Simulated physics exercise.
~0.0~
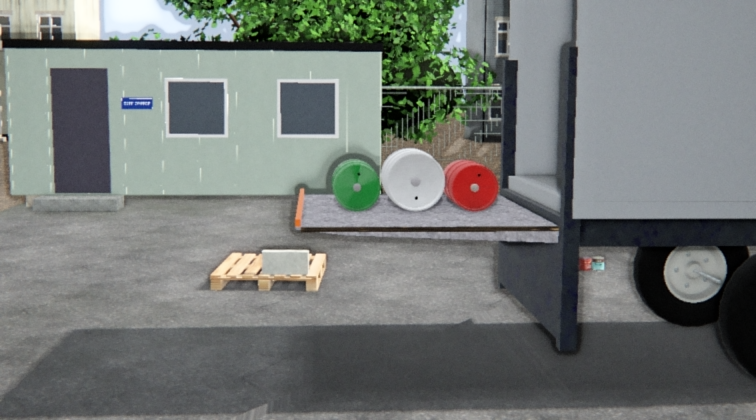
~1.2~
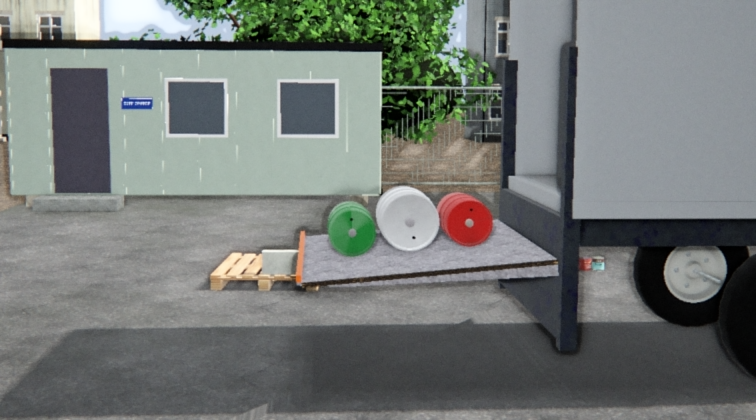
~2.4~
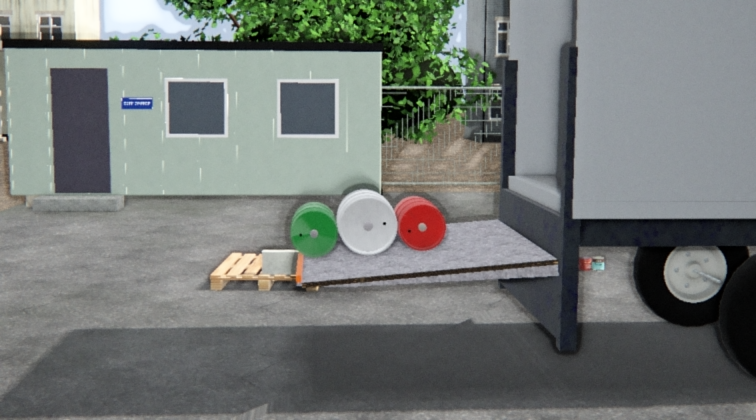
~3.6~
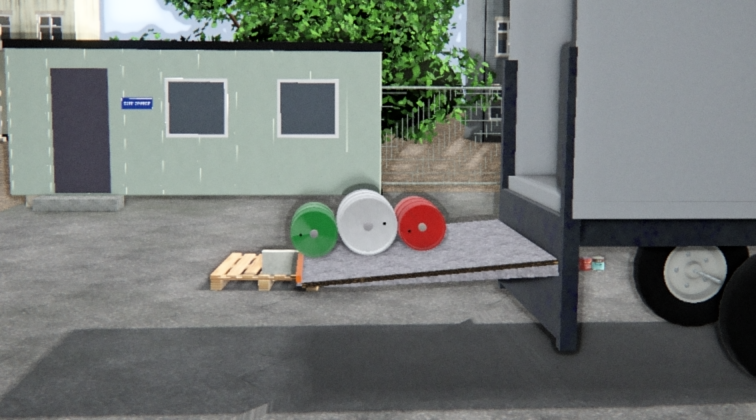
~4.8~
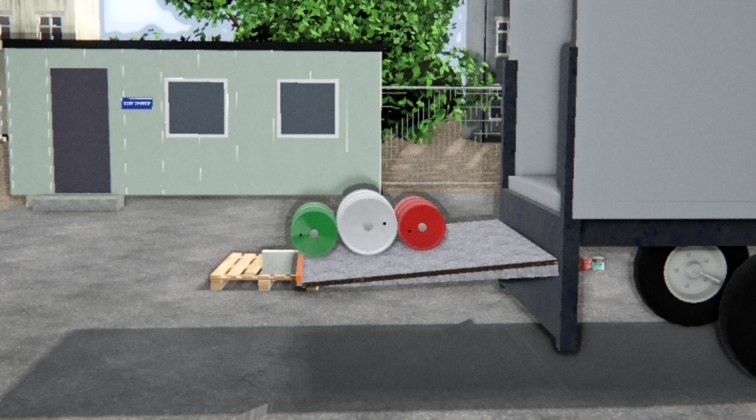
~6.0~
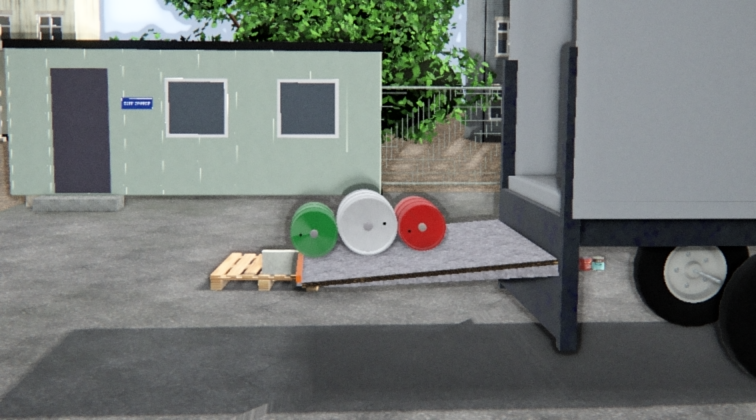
In a paved yard seen from the side by a still camera, a grey truck stands at the right with its tail-lift platform reaching left, and a pale green cabin and leafy tree are behind. Three kegs, green, white and red from left to right, lie end-on on the platform, and a wooden pallet with a pale block sits on the ground to the left. The platform lowers a little and tips down towards its orange-edged outer end. The kegs roll a short way left together. They come to rest against the raised edge, all still aboard the slanting platform.
